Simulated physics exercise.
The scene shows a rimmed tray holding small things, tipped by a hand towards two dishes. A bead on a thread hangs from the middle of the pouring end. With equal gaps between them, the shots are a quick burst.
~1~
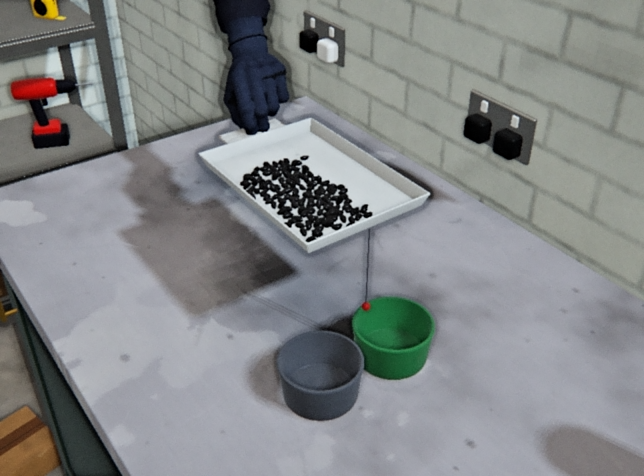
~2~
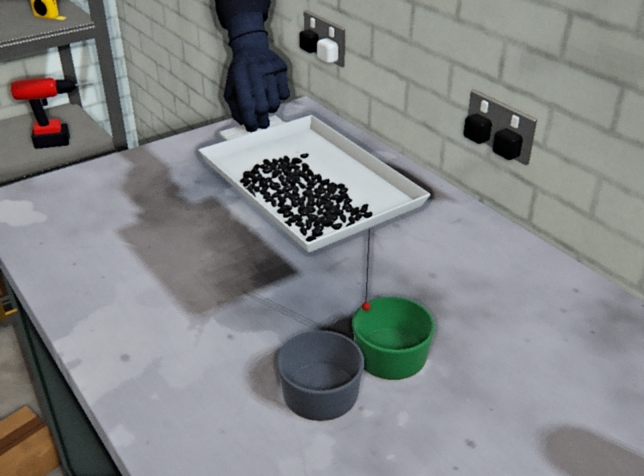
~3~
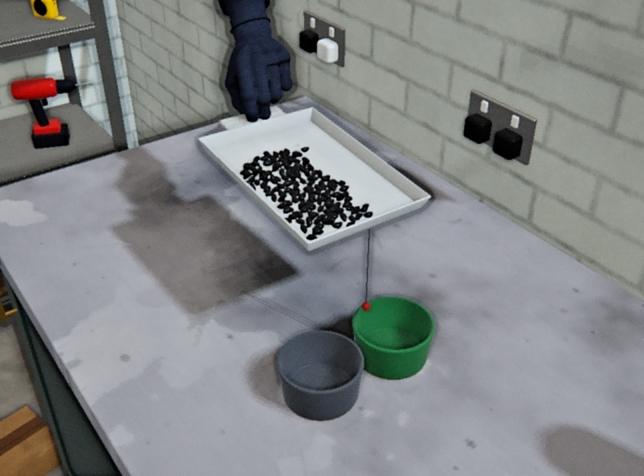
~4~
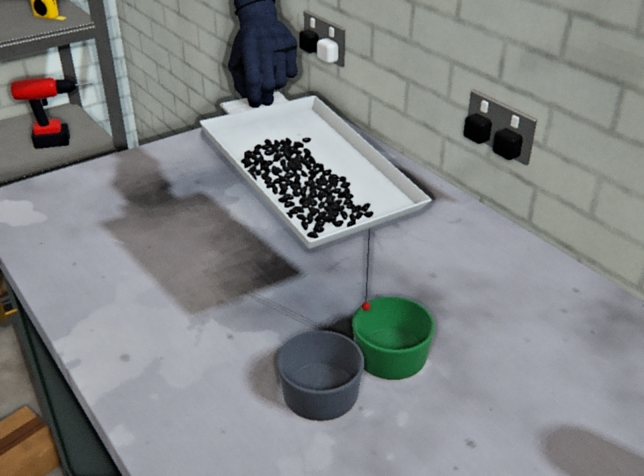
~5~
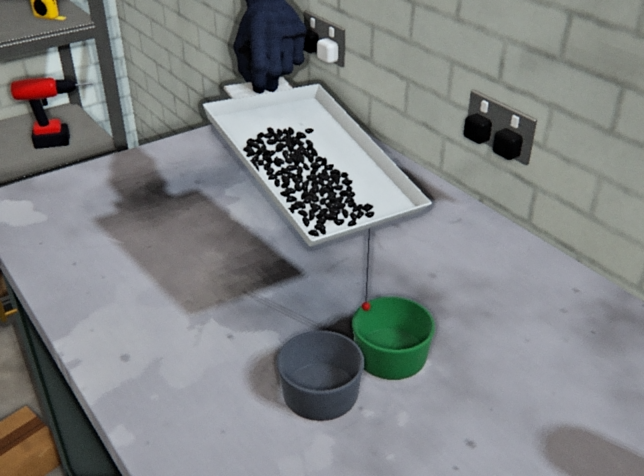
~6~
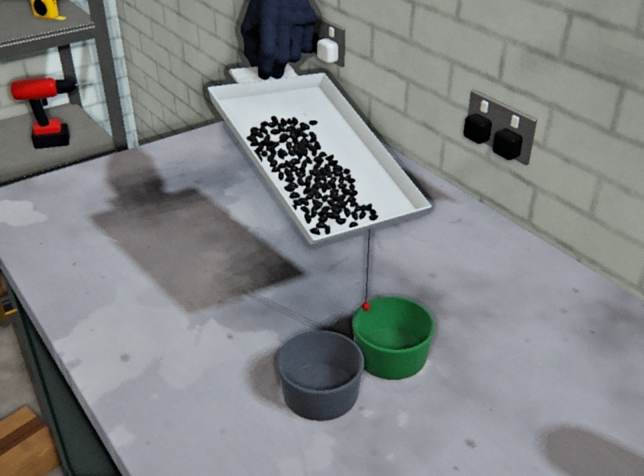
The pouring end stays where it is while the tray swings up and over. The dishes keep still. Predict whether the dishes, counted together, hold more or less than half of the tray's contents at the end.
Less.
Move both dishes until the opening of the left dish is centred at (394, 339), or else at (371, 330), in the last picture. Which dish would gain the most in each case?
First try, the dish to the right; second try, the dish to the right.
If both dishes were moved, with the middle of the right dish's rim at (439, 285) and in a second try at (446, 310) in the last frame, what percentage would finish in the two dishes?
Trial 1: 60 percent; trial 2: 90 percent.
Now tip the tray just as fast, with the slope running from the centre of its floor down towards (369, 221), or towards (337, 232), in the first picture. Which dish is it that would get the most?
Tilt 1: Right-side dish. Tilt 2: Left-side dish.
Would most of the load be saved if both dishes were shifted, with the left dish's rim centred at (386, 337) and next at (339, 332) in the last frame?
The first place gets the greater share, the second the greater share.
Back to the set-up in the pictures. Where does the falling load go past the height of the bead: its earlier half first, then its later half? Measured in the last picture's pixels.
First roughly (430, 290), then roughly (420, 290).
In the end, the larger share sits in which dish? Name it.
It's the right side.
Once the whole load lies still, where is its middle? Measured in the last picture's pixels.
About pixel (432, 338).
Soon after the last picture, tray tipped steeply; most on the tray; a small part in the air.
A little later, tray tipped past a quarter turn; a stray few on the tray; about a quarter in the right dish; about half outside both; about a quarter in the air.
Later still, tray tipped past a quarter turn; about a third in the right dish; about two thirds outside both.
At rest, tray tipped past a quarter turn; none in the left dish; about a third in the right dish; about two thirds outside both.
